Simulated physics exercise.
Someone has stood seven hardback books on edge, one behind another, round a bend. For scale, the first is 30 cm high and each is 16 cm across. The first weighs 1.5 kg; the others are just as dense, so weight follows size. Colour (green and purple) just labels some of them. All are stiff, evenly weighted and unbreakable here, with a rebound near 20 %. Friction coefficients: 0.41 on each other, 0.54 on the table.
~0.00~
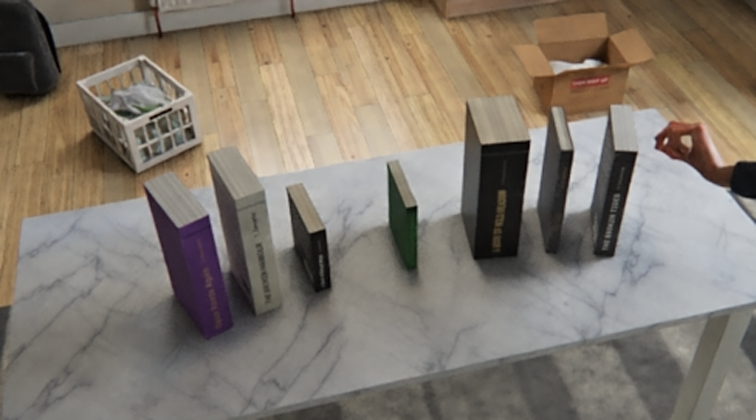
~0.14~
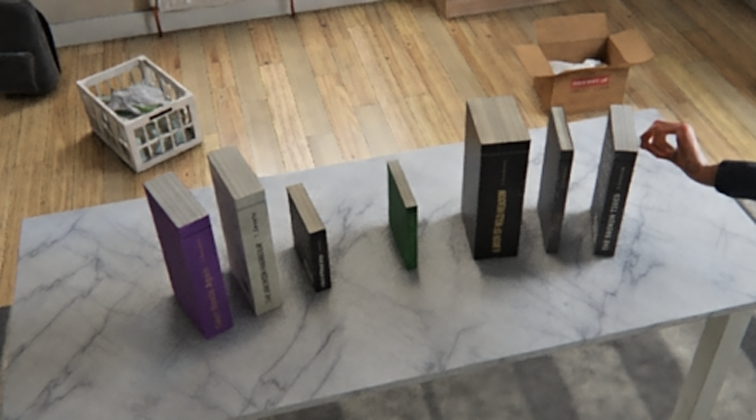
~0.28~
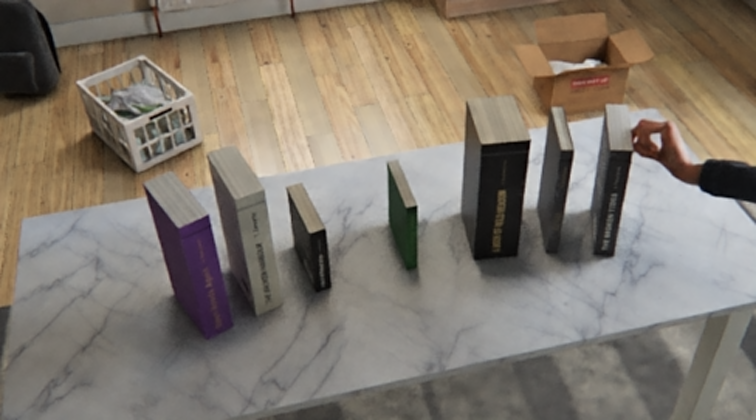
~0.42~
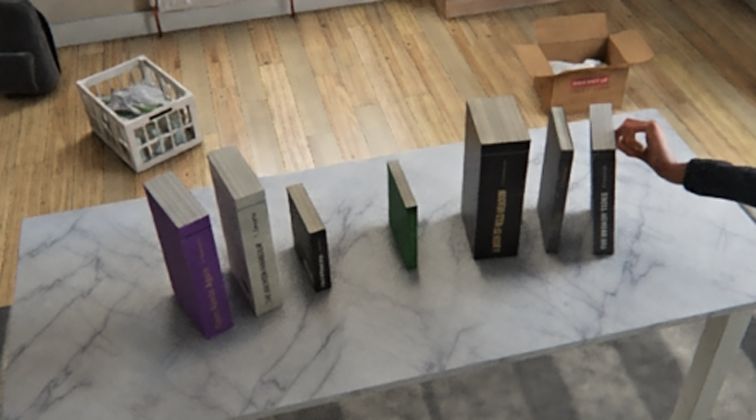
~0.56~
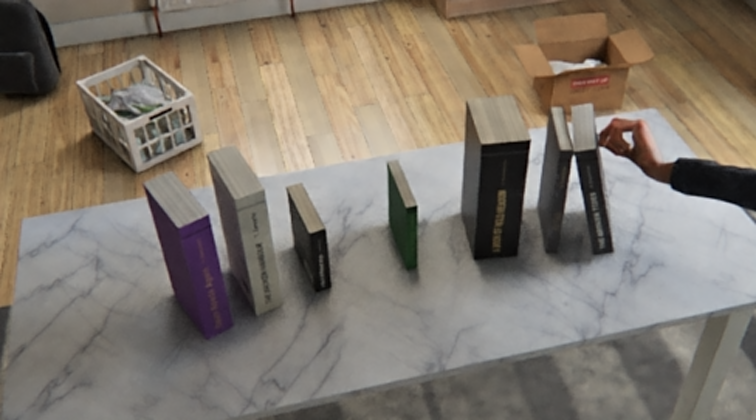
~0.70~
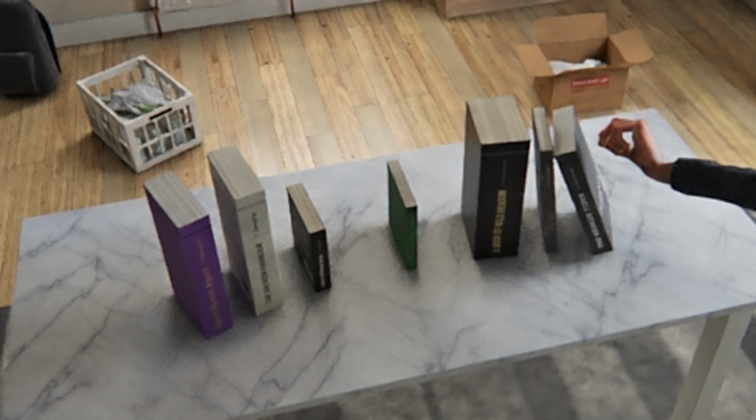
A hand in a dark sleeve reaches in from the right, pushes the top of the rightmost upright book leftward until it tilts against its thin grey neighbour, then stays still as both lean further left. Seven books, including purple, whitish, green and black ones, stand spaced across a marble table. The fixed, raised view shows a white crate and open cardboard box on the wooden floor behind.
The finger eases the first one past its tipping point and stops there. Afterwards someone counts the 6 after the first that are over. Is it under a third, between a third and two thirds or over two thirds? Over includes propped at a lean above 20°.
The part is fewer than one in three.
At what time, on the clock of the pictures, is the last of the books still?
Around 1.0 s.
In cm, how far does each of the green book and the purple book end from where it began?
Moved: Green 0, purple 0.
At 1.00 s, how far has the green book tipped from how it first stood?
Some 0°.
Around 0.76 s, none of the 6 other books over, 1 disturbed.
Finally (1.4 s), none of the 6 other books over, 1 disturbed; green book unmoved; purple book unmoved. That is 0 per cent. Six left standing. Seen by the last camera, middles, green book near (402, 215), purple book near (190, 258).
